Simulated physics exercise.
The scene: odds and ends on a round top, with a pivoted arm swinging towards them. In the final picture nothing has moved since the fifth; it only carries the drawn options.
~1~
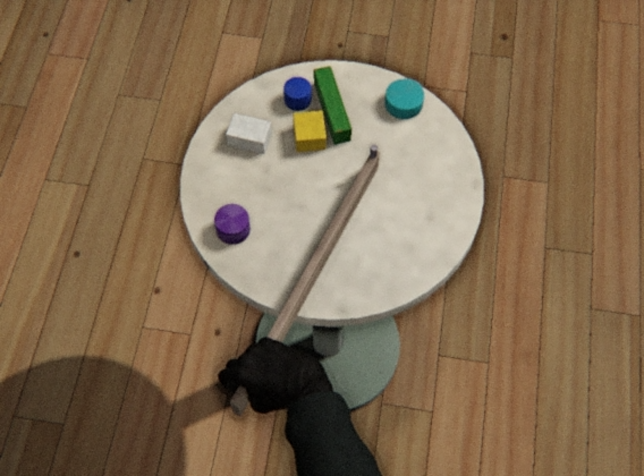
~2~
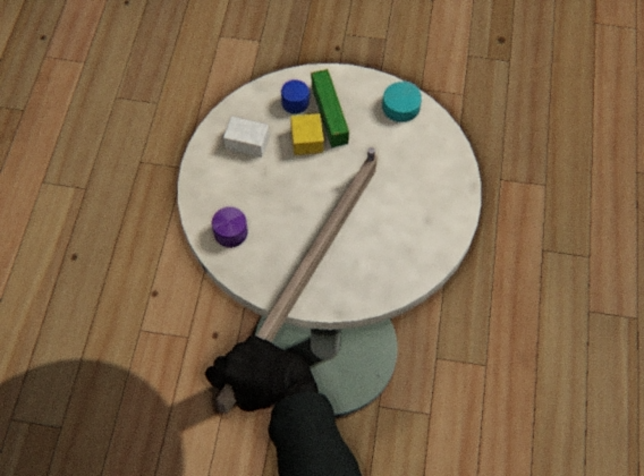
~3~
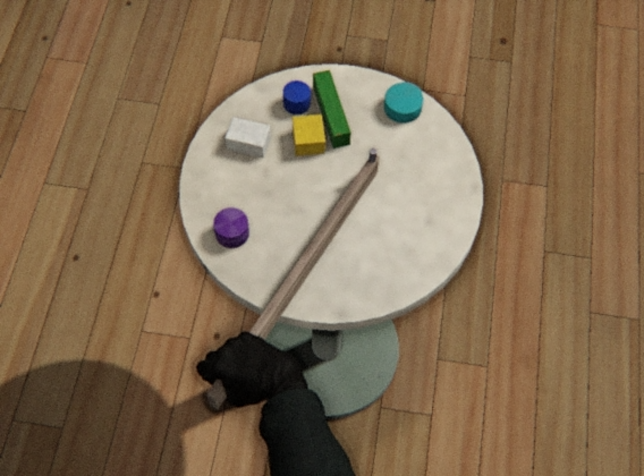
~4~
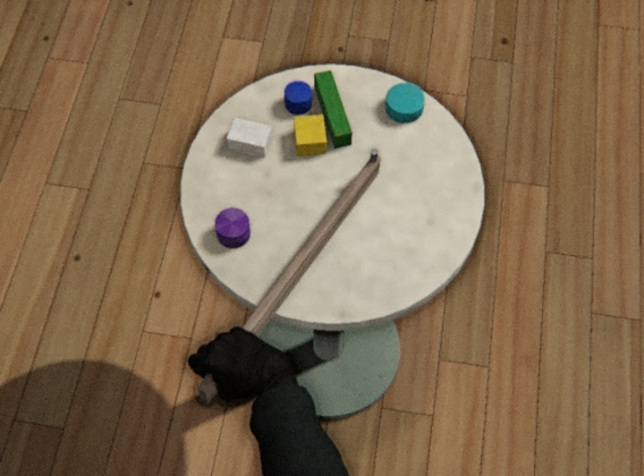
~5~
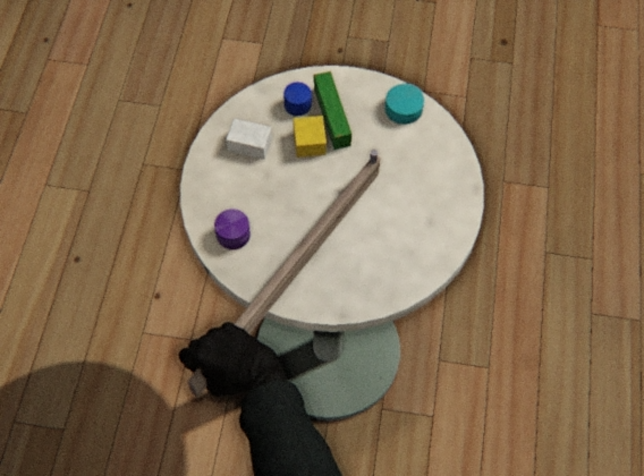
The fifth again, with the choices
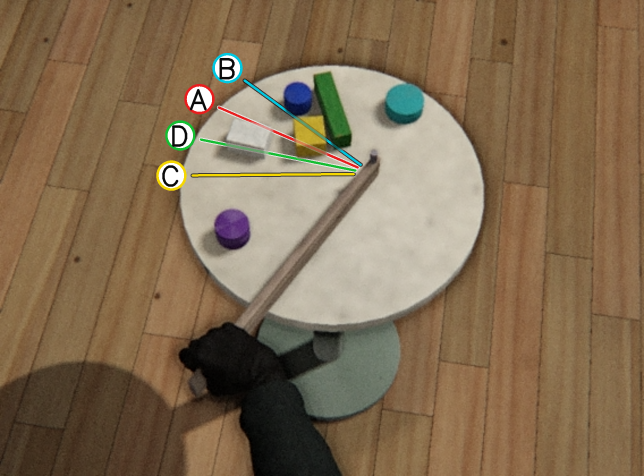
The footage shows a black-gloved hand gripping a long rod across a round pale tabletop, gradually shifting its near end left while the far tip stays nearly in place; the small coloured blocks and tins remain still.
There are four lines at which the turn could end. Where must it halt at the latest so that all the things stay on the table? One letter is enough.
It can go as far as D.
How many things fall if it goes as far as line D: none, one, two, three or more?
The count is none.
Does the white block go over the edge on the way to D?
By then, no.
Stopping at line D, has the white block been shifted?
Yes.
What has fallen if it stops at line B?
The purple tin goes over.
On the marked copy, A at (287, 137); B at (301, 122); C at (273, 175); D at (278, 155).
With D. Early on, arm (287, 201); purple tin (226, 220); turquoise tin (405, 104).
Further on, arm (276, 167); purple tin (207, 165); turquoise tin (405, 104).
At the end, arm (279, 142); purple tin (210, 122); white block (251, 133); nothing has fallen.
As for the rest, A drops the purple tin; B drops the purple tin; C is safe but short.
